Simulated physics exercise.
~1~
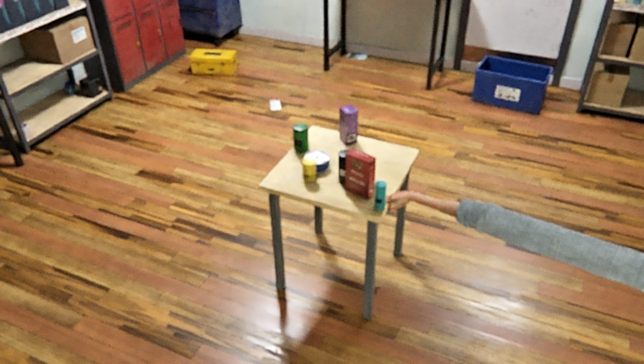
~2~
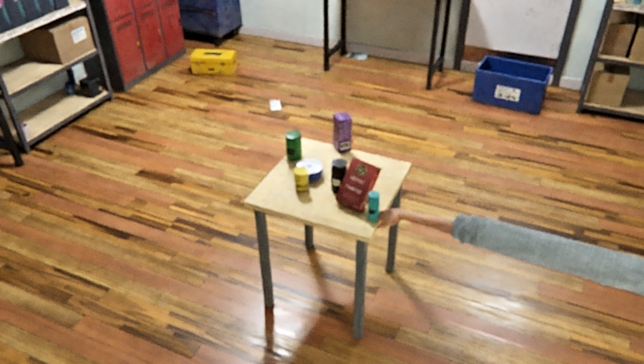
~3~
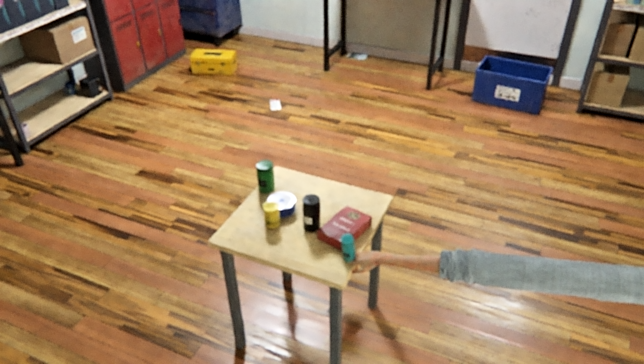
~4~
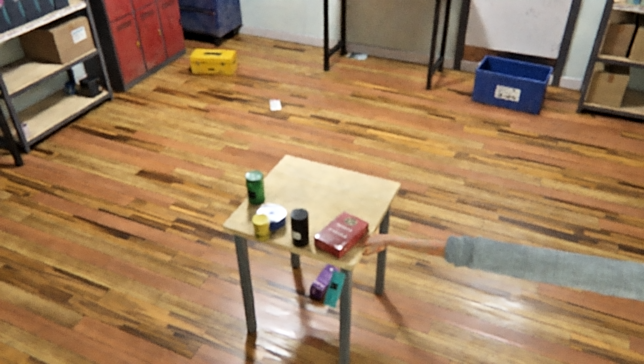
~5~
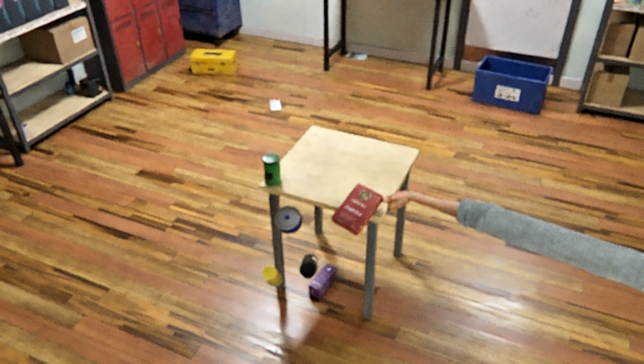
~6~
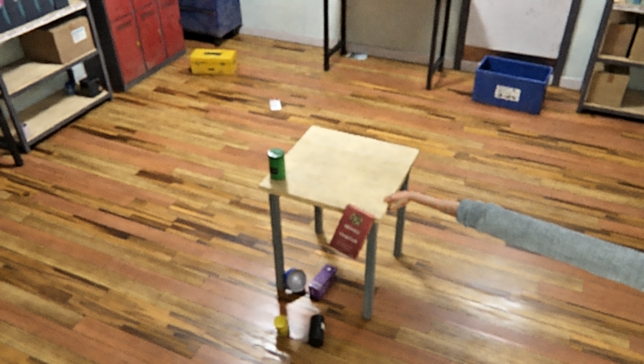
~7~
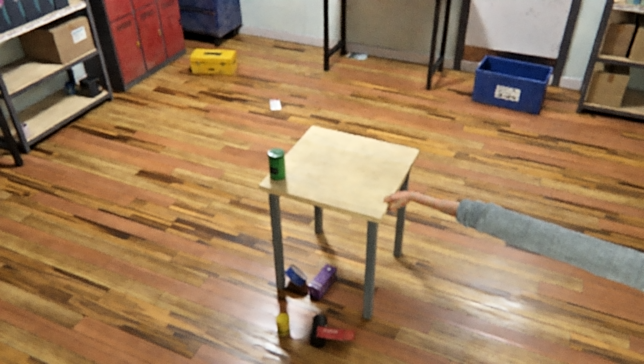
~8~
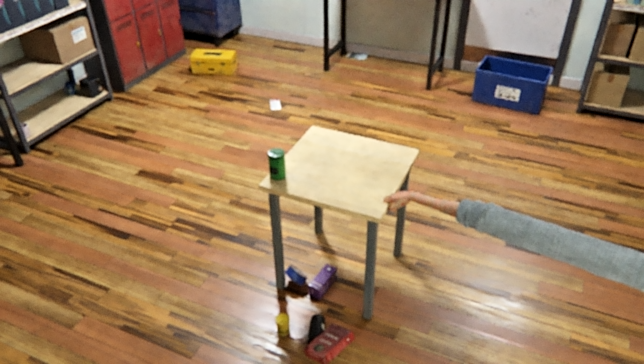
In a room with a glossy wooden floor, seen from above by a still camera, a small pale table stands before red lockers, shelves and a blue bin. On it are a green jar, purple carton, yellow tin, blue tub, black jar, red packet and turquoise shaker. A grey-sleeved arm from the right pulls the table nearer, and the packet tips flat. The purple carton and turquoise shaker drop off the near side. As the hand pushes the table back, the tin, tub, black jar and packet fall too. Only the green jar remains on top, upright, while the tin stands among toppled things below.
